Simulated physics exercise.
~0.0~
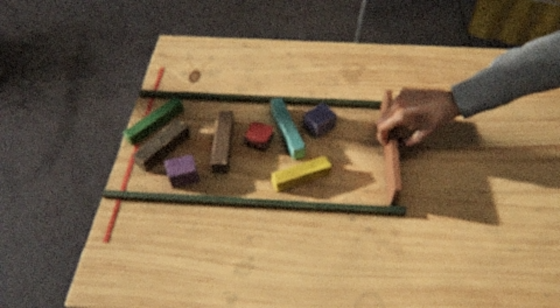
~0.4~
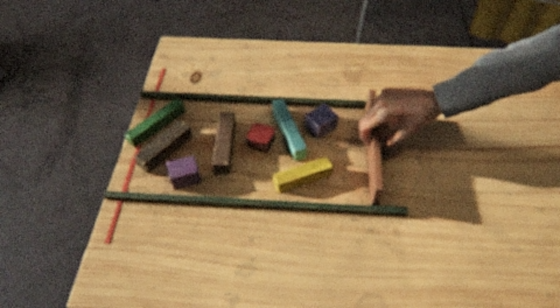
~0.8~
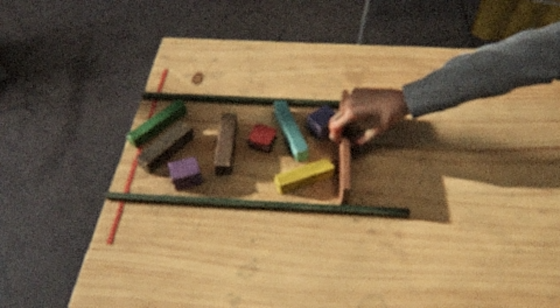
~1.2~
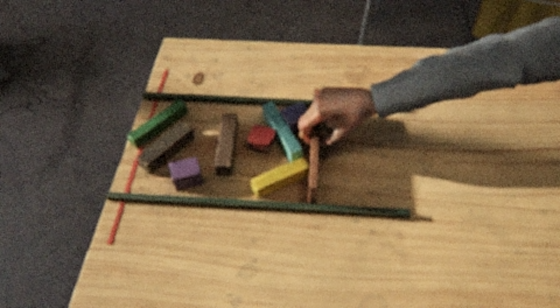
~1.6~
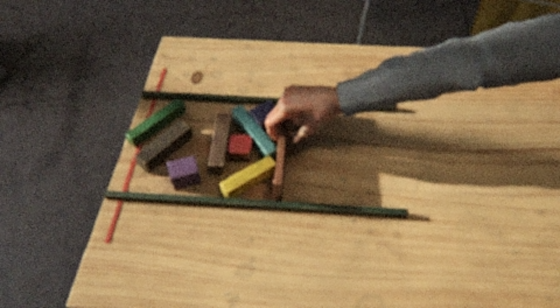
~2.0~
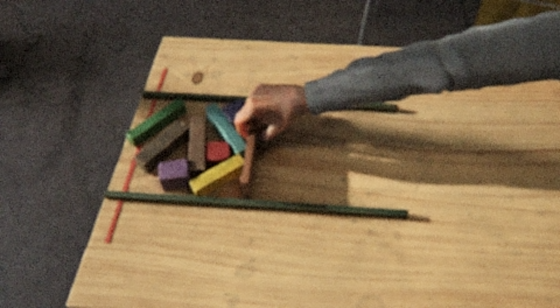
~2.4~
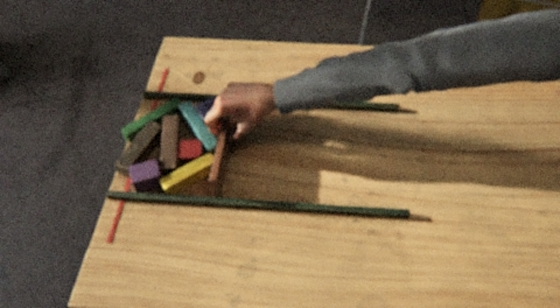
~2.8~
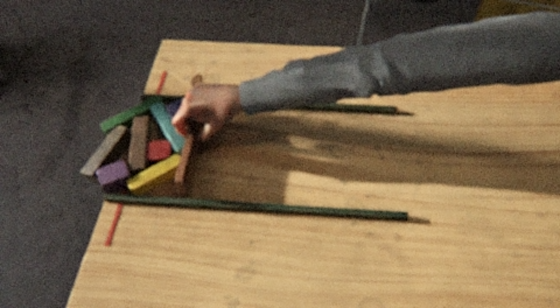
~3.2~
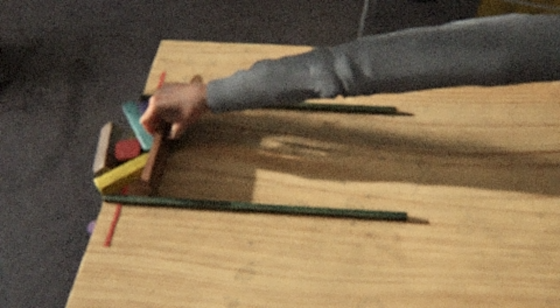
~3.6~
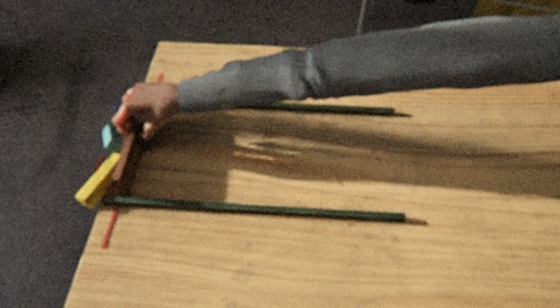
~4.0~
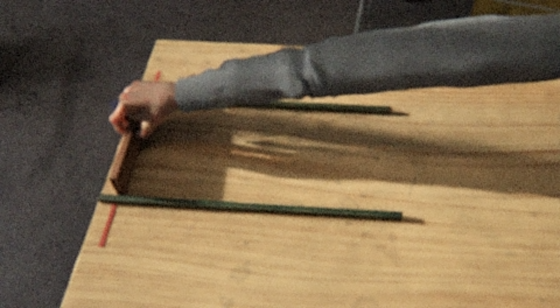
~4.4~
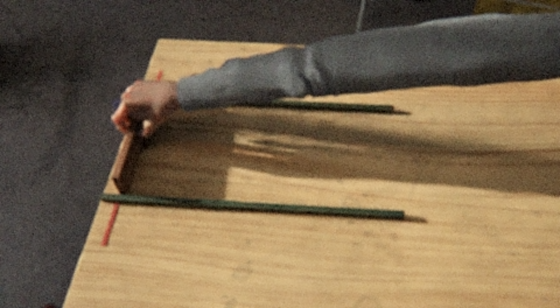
A hand slid an upright wooden board leftward across a table between two dark rails, gathering the scattered colourful blocks and sticks and pushing them over the left edge, until the board stopped by the red tape with the tabletop behind it cleared.
